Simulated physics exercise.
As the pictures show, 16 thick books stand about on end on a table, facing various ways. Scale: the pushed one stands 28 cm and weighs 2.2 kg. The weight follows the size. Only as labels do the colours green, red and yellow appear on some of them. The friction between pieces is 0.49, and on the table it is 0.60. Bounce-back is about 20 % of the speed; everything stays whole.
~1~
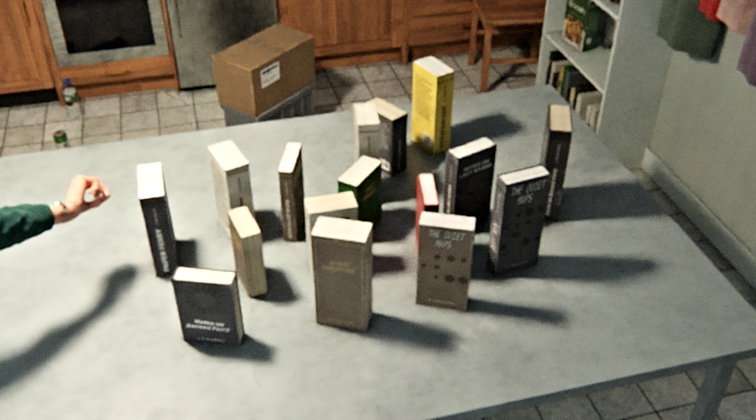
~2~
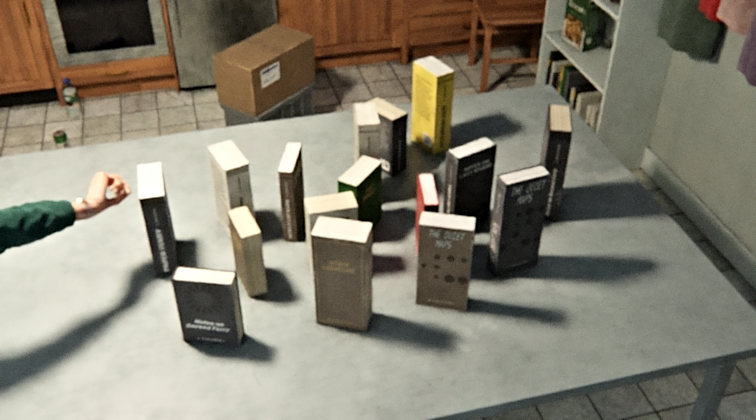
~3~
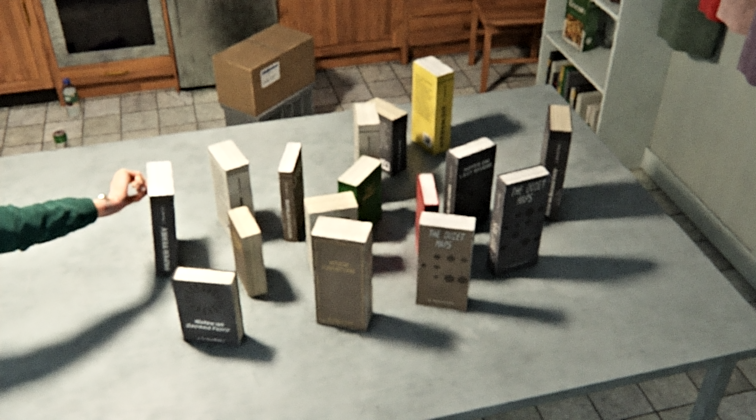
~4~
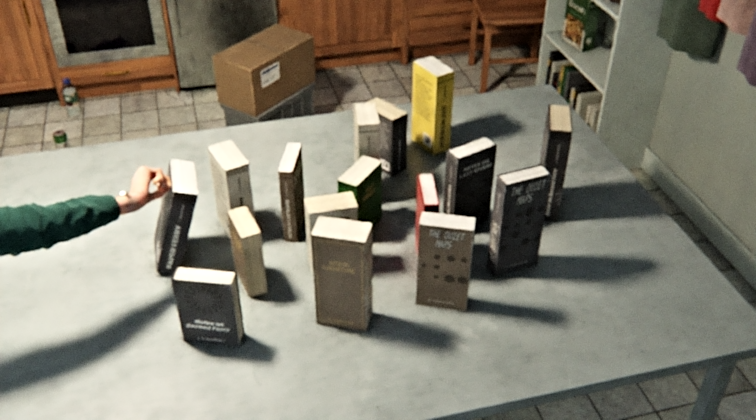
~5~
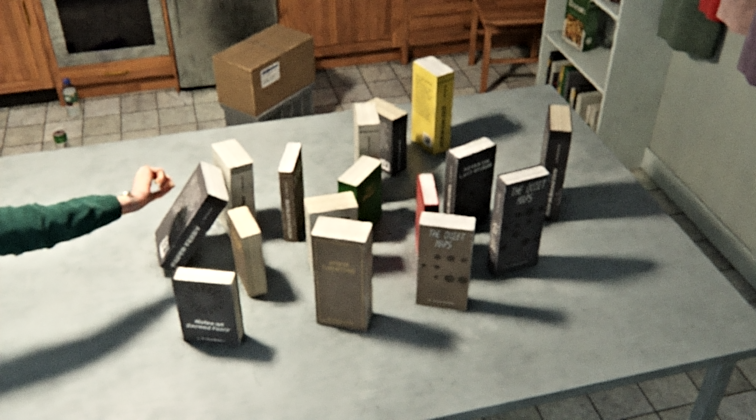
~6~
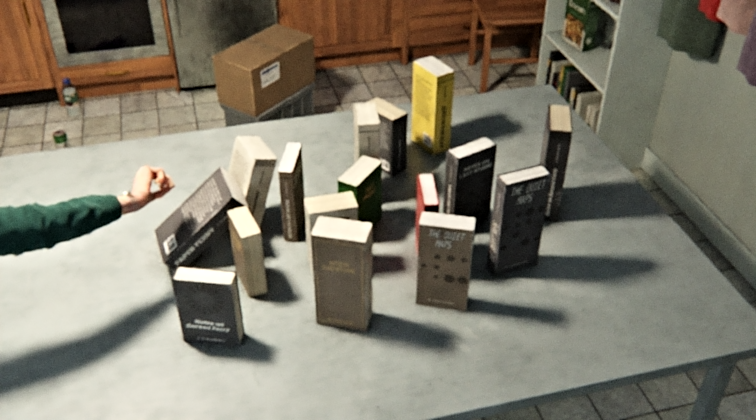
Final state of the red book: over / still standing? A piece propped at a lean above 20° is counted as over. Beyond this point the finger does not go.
Over.
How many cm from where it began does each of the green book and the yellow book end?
For green it's roughly 10 cm, and for yellow it's roughly 0 cm.
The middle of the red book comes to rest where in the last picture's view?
About (483, 264).
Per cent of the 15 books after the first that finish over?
It works out at roughly 35 per cent.
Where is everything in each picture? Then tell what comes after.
In the first picture (pixels give the middle of a visible side), finger (101, 192) 8 cm from the first book; red book (428, 189); yellow book (423, 109); green book (370, 203); none of the others has stirred.
In the second picture, finger (122, 189) 31 mm from the first book; red book (428, 189).
In the third picture, finger (142, 186) pushing; red book (428, 189); none of the others has stirred.
In the fourth picture, finger (163, 183) pushing; red book (428, 189); none of the others has stirred.
In the fifth picture, finger (165, 183) stopped; red book (428, 189); none of the others has stirred.
In the sixth picture, finger (165, 183) stopped; red book (428, 189); yellow book (423, 109); green book (370, 203); steepest lean 19°, the book at (256, 199); one has shifted.
Then, 0.18 s past the last view, 2 of the 15 other books over; red book unmoved.
Then, 0.48 s past the last view, 3 of the 15 other books over; red book unmoved; green book 56° from how it stood.
Then, 1.76 s past the last view, 5 of the 15 other books over; red book 65° from how it stood; green book lying flat.
In the end, 5 of the 15 other books over; red book 74° from how it stood; green book lying flat; yellow book unmoved. Ten left standing. From the last view, middles, red book near (483, 264), green book near (400, 229).
